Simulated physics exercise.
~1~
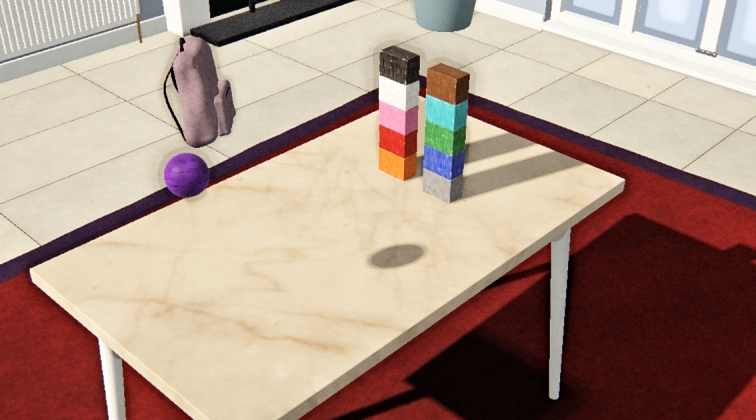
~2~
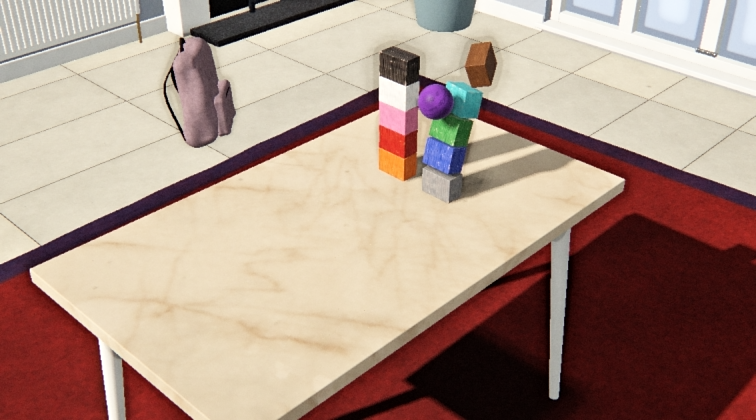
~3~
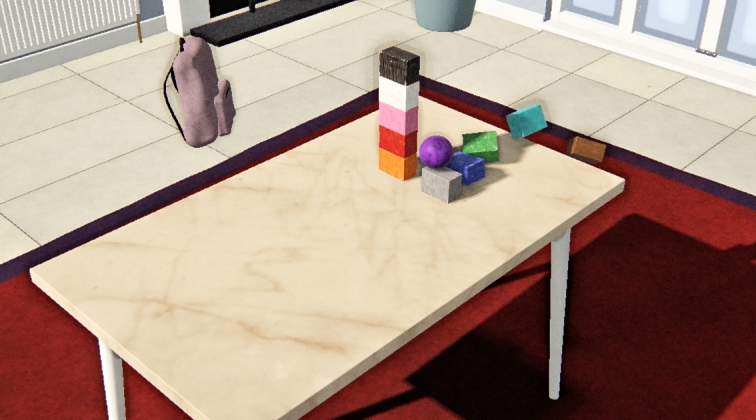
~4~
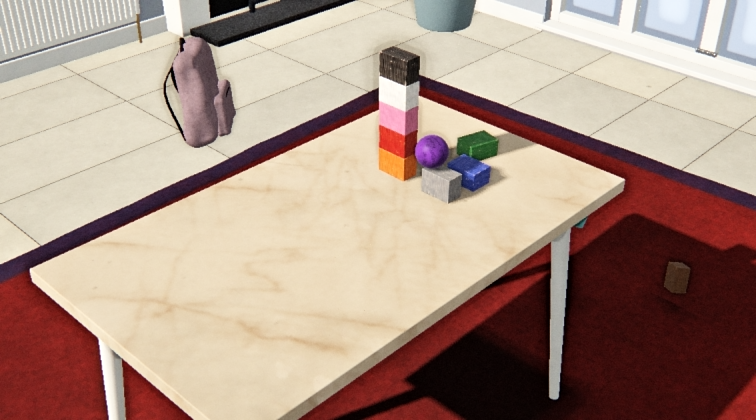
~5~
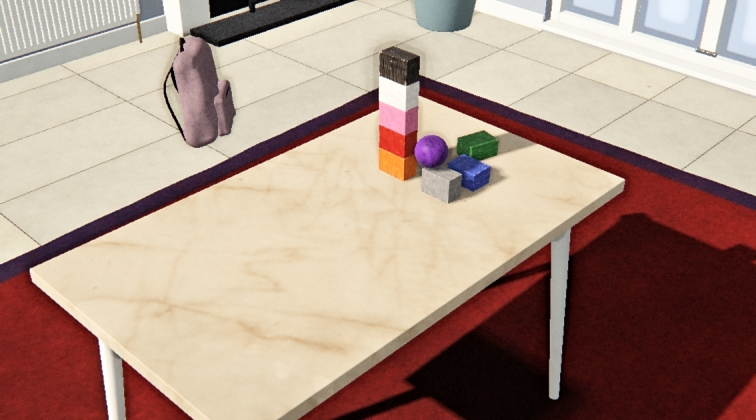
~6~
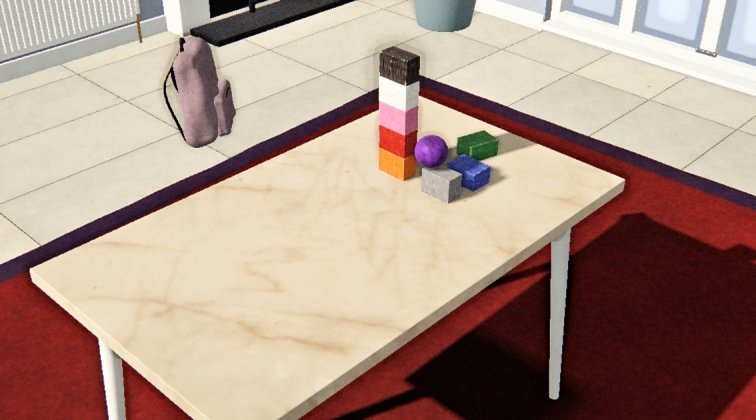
A purple ball flew into the right-hand of two block stacks on a table and knocked it apart, sending the brown and turquoise blocks off the far right edge, while the green and blue ones toppled beside the grey and the other stack stood untouched.
